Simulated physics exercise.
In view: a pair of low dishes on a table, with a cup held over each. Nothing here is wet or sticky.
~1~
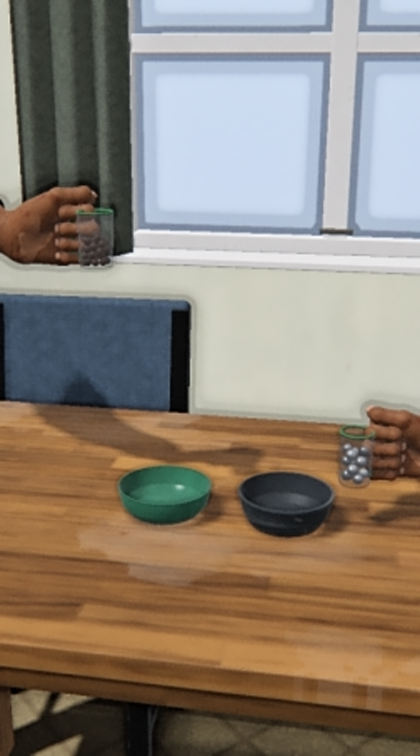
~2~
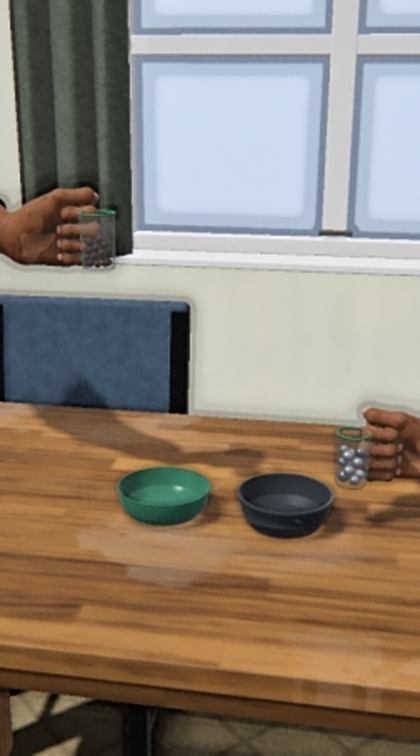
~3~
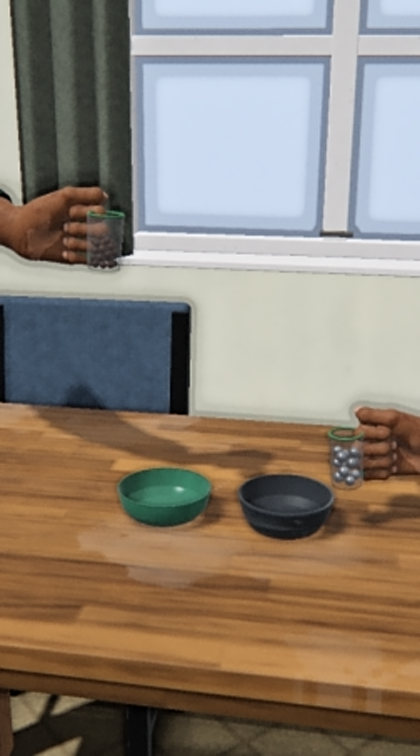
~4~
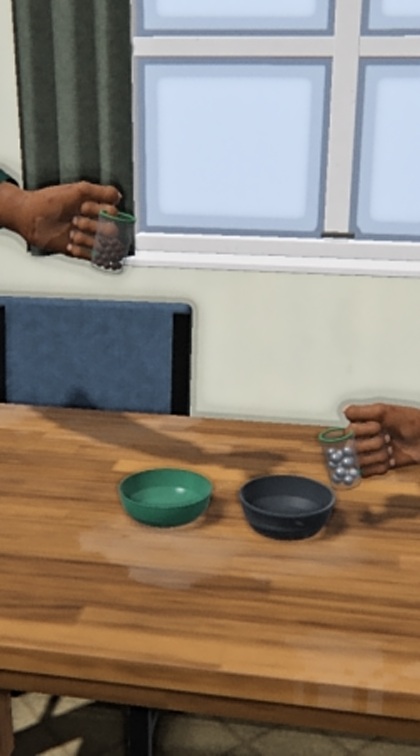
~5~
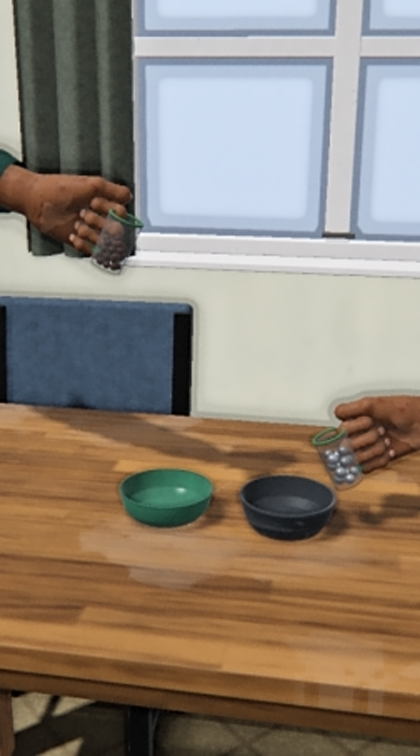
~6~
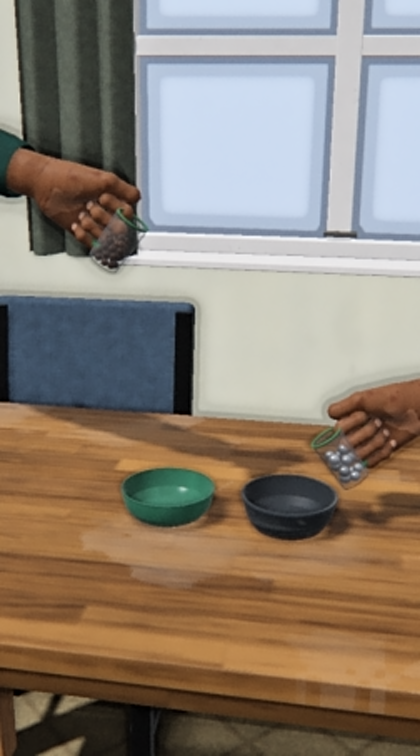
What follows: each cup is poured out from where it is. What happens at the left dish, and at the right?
The left dish lets several get away and the right dish catches the lot.
Then, 0.38 s past the last view, left, all still in the cup; right, all still in the cup.
Then, 0.72 s past the last view, left, most still in the cup, a small part in the air; right, about two thirds still in the cup, a small part in the dish, a small part in the air.
Then, 1.01 s past the last view, left, about half in the dish, about half in the air; right, all in the dish.
Finally, left, about two thirds in the dish, about a third outside the dish; right, all in the dish, none outside the dish.
